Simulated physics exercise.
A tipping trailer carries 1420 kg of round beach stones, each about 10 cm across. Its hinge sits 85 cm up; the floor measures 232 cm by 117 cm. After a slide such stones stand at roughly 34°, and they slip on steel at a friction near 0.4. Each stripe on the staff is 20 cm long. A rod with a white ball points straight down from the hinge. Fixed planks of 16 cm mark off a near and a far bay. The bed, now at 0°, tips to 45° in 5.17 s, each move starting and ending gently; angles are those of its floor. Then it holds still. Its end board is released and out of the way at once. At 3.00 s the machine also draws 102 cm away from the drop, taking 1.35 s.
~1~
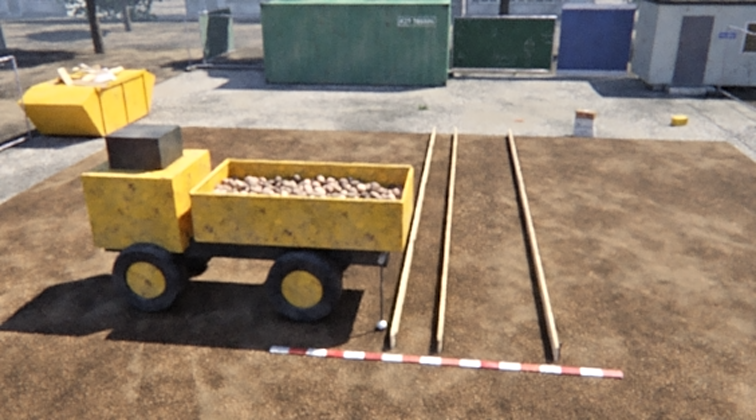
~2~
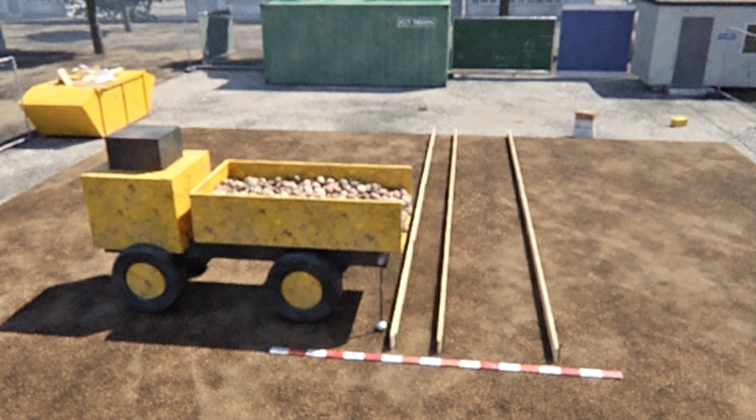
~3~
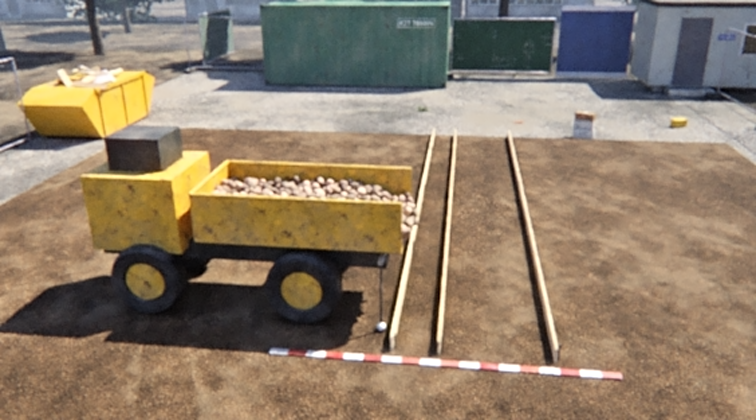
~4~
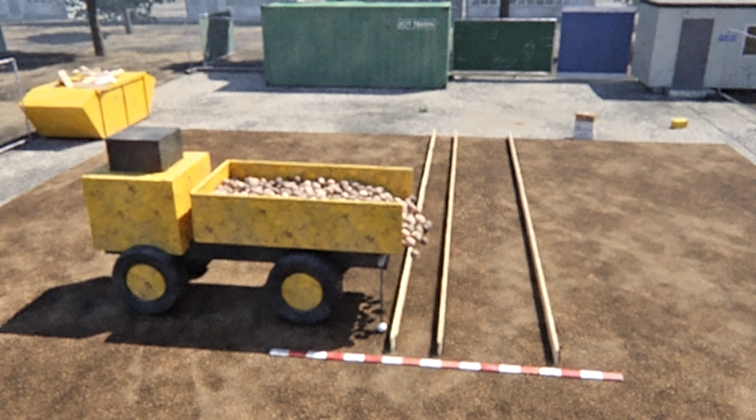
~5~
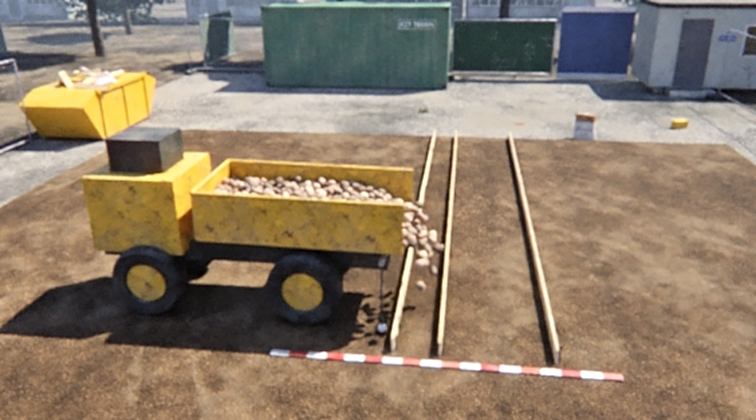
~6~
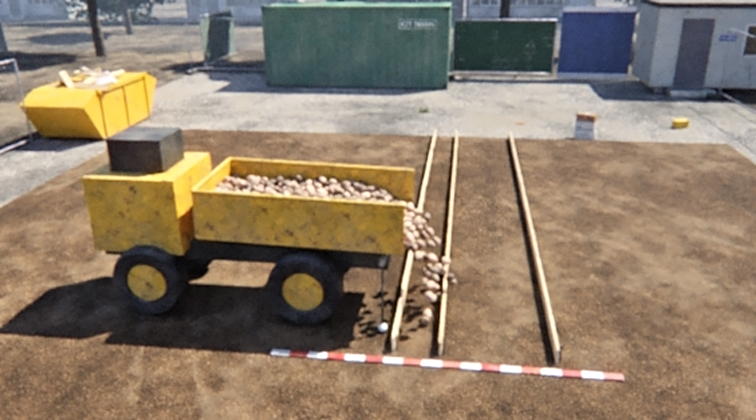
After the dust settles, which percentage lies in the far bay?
Some 50 per cent of it.
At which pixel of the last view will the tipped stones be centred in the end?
Around (439, 298).
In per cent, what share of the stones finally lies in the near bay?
Near 30 in a hundred.
A little later the floor is at 38°; 6 % in the bed, 16 % short of the bays, 33 % in the near bay, 45 % in the far bay; the foremost stones are at (542, 307).
Then the floor is at 45°; 0 % in the bed, 23 % short of the bays, 29 % in the near bay, 49 % in the far bay; the foremost stones are at (542, 312).
Later still the floor is at 45°; 0 % in the bed, 23 % short of the bays, 29 % in the near bay, 49 % in the far bay; the foremost stones are at (540, 310).
In the end the floor is at 45°; 0 % in the bed, 23 % short of the bays, 29 % in the near bay, 49 % in the far bay; the foremost stones are at (540, 310).
